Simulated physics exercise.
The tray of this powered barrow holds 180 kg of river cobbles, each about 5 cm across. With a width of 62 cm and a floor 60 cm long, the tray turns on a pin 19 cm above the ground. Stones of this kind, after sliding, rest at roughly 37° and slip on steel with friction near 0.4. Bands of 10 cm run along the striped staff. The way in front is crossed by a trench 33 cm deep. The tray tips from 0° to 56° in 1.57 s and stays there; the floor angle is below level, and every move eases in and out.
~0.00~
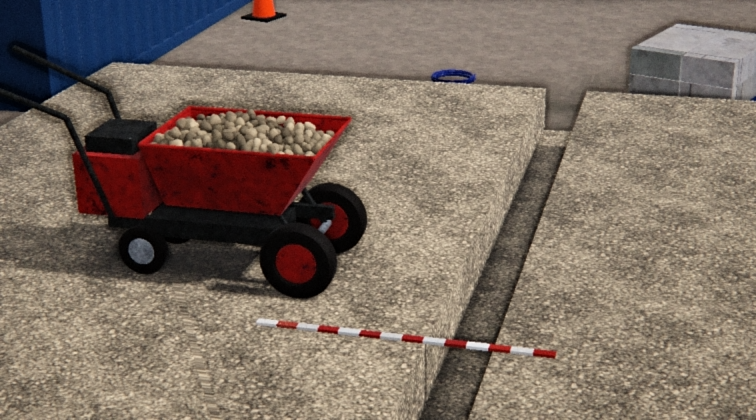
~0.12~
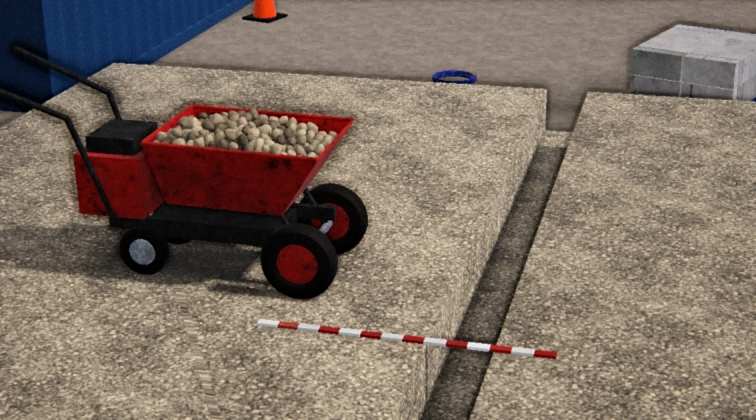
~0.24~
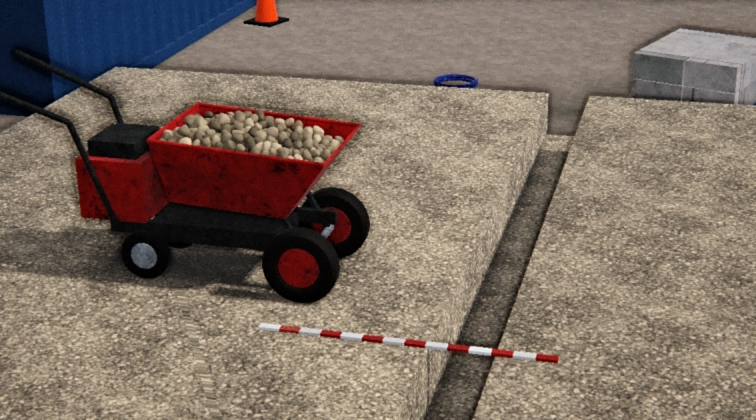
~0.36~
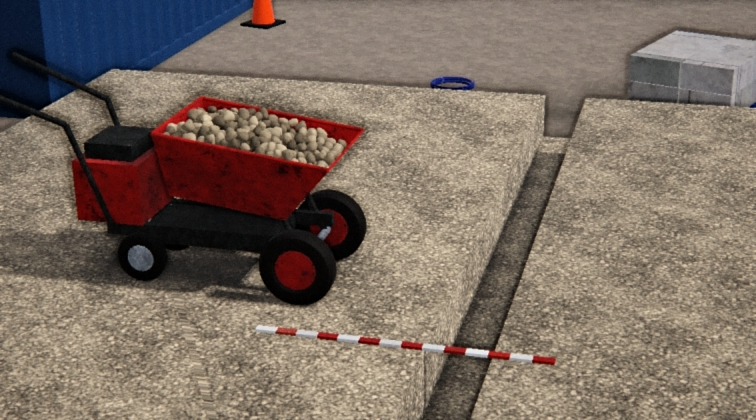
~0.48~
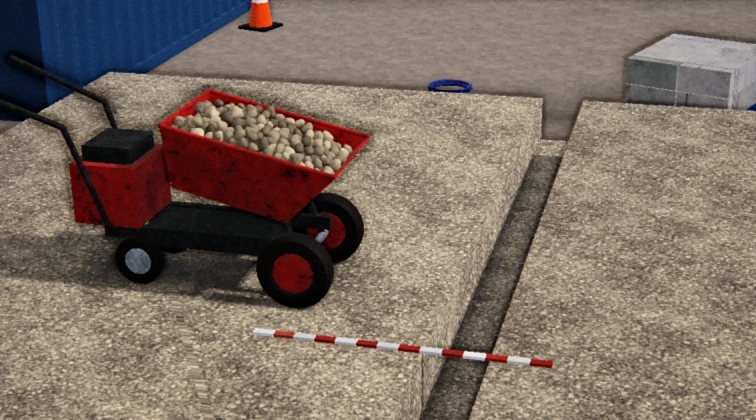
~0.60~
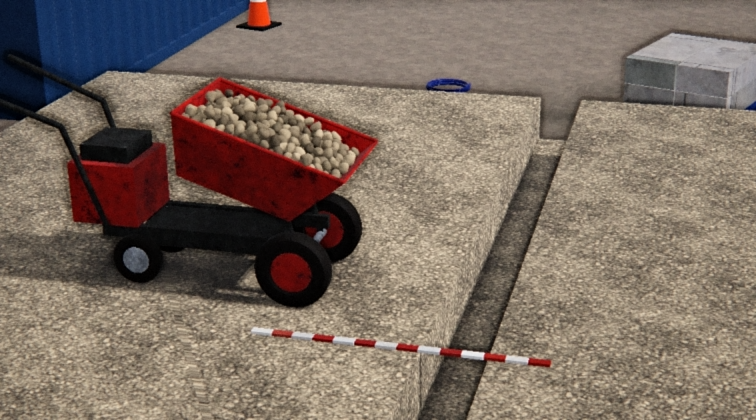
Gravel yard with a narrow trench, a red powered barrow's tray of rounded stones tilting slowly forward to the right, rear end rising.
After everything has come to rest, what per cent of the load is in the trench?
I would say 37 percent.
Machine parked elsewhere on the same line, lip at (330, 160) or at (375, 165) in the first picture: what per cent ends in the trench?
That gives roughly 40 per cent and roughly 30 per cent.
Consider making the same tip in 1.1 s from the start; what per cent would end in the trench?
Then some 40 per cent would.
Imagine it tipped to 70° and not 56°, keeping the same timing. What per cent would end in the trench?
Some 85% would finish there.
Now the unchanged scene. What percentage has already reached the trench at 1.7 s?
I'd say near 10 per cent at that time.
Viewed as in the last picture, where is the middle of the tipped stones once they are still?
(467, 341).
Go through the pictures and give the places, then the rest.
The tray is at 0°, its lip at (314, 159); the top of the load is at (229, 122), in the first picture.
Lip at (317, 160), floor tilted 1°, highest stones at (232, 121); the stones move at 0.1 m/s on average, in the second picture.
Lip at (324, 165), floor tilted 4°, highest stones at (229, 121); the stones move at 0.3 m/s on average, in the third picture.
Lip at (328, 170), floor tilted 7°, highest stones at (225, 117); the stones move at 0.4 m/s on average, in the fourth picture.
The tray is at 13°, its lip at (335, 178); the top of the load is at (221, 112); the stones move at 0.5 m/s on average, in the fifth picture.
Lip at (344, 183), floor tilted 18°, highest stones at (227, 100); the stones move at 0.5 m/s on average, in the sixth picture.
After 1.2 s the floor is at 47°; 100 % in the tray; the foremost stones are at (394, 202).
After 1.7 s the floor is at 56°; 83 % in the tray, 9 % short of the trench, 8 % in the trench; the foremost stones are at (494, 360).
After 2.0 s the floor is at 56°; 68 % in the tray, 10 % short of the trench, 22 % in the trench; the foremost stones are at (502, 351).
After 4.0 s the floor is at 56°; 51 % in the tray, 13 % short of the trench, 37 % in the trench; the foremost stones are at (501, 352).
